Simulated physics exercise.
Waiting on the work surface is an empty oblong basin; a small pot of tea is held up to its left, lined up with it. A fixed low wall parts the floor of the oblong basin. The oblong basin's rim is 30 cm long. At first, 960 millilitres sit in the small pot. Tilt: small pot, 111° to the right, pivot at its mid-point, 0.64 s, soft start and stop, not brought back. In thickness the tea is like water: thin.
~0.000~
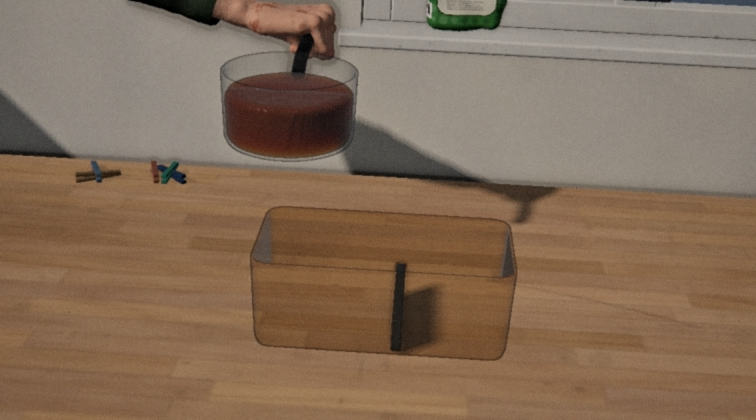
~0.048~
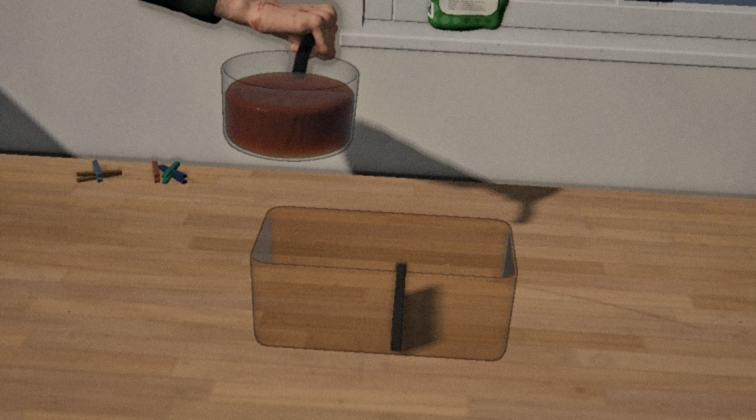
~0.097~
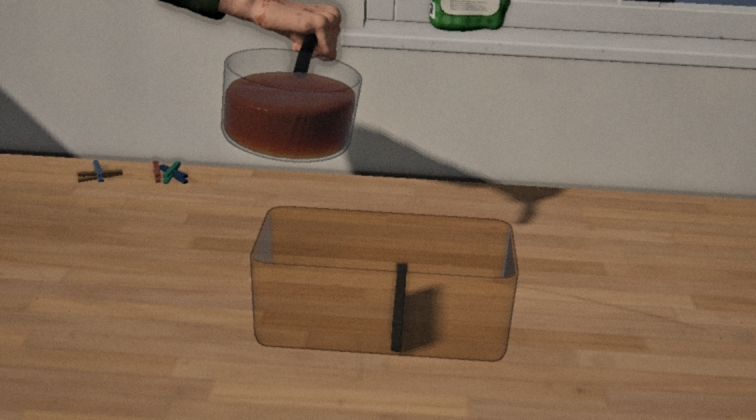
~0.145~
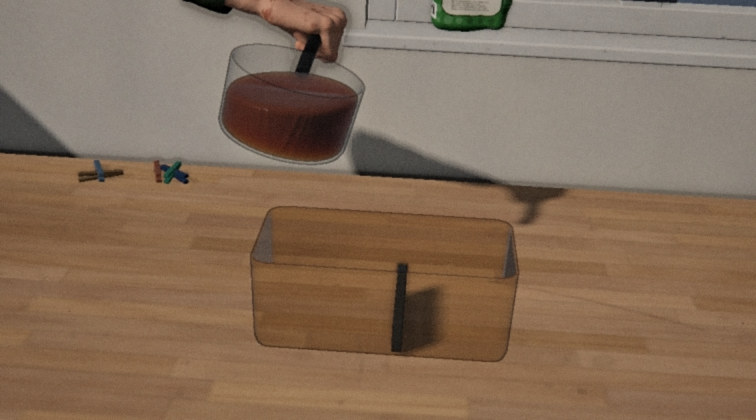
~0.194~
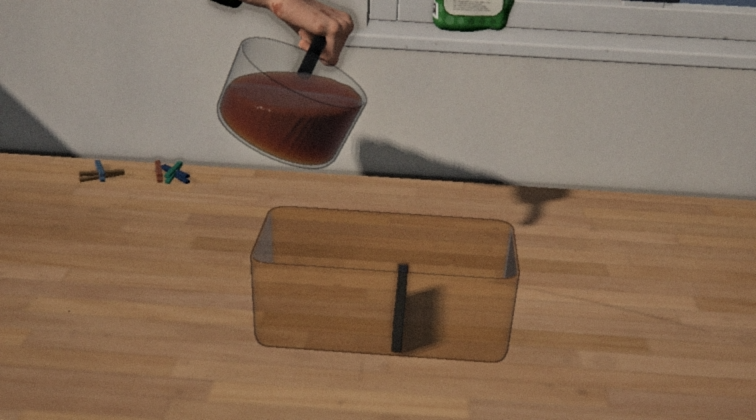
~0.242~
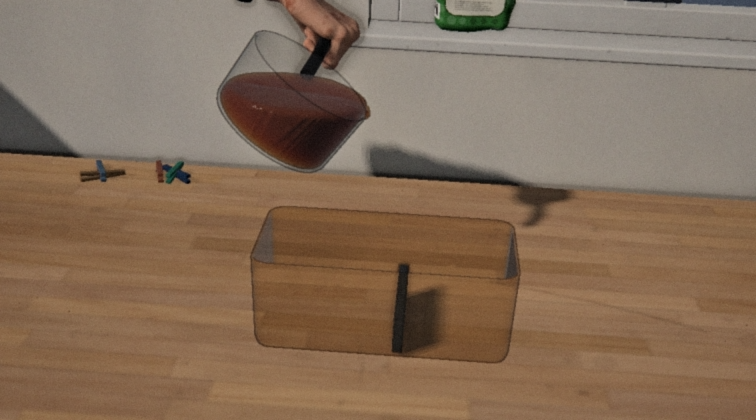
A hand held a small clear pot of reddish-brown tea above and to the left of an empty oblong basin, then gradually tilted it to the right until the tea reached its rim.
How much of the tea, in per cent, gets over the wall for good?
35 %.
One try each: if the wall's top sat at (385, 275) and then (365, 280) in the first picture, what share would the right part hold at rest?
45 % and 75 %.
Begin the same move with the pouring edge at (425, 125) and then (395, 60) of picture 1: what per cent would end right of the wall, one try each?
Result: 70 per cent, then 60 per cent.
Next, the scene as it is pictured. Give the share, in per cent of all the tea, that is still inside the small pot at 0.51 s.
Roughly 28 percent.
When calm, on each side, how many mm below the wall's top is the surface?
The left comes to roughly 18 mm and the right to roughly 22 mm.
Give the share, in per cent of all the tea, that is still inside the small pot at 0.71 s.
I'd say some 5 per cent remains.
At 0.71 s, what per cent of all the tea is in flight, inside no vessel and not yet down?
Near 10 percent.
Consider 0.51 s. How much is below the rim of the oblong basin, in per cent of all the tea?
24 %, roughly.
Then, 0.51 s in, the tilt is 100° and 28 per cent is still to pour, 6 is left of the wall and 18 right of it.
Then, 0.71 s in, the tilt is 111° and 5 per cent is still to pour, 49 is left of the wall and 36 right of it.
Then, 0.92 s in, the tilt is 111° and 0 per cent is still to pour, 59 is left of the wall and 34 right of it.
Then, 1.14 s in, the tilt is 111° and 0 per cent is still to pour, 61 is left of the wall and 35 right of it.
Finally, 61 per cent lies left of the wall, 35 right of it and 4 outside.
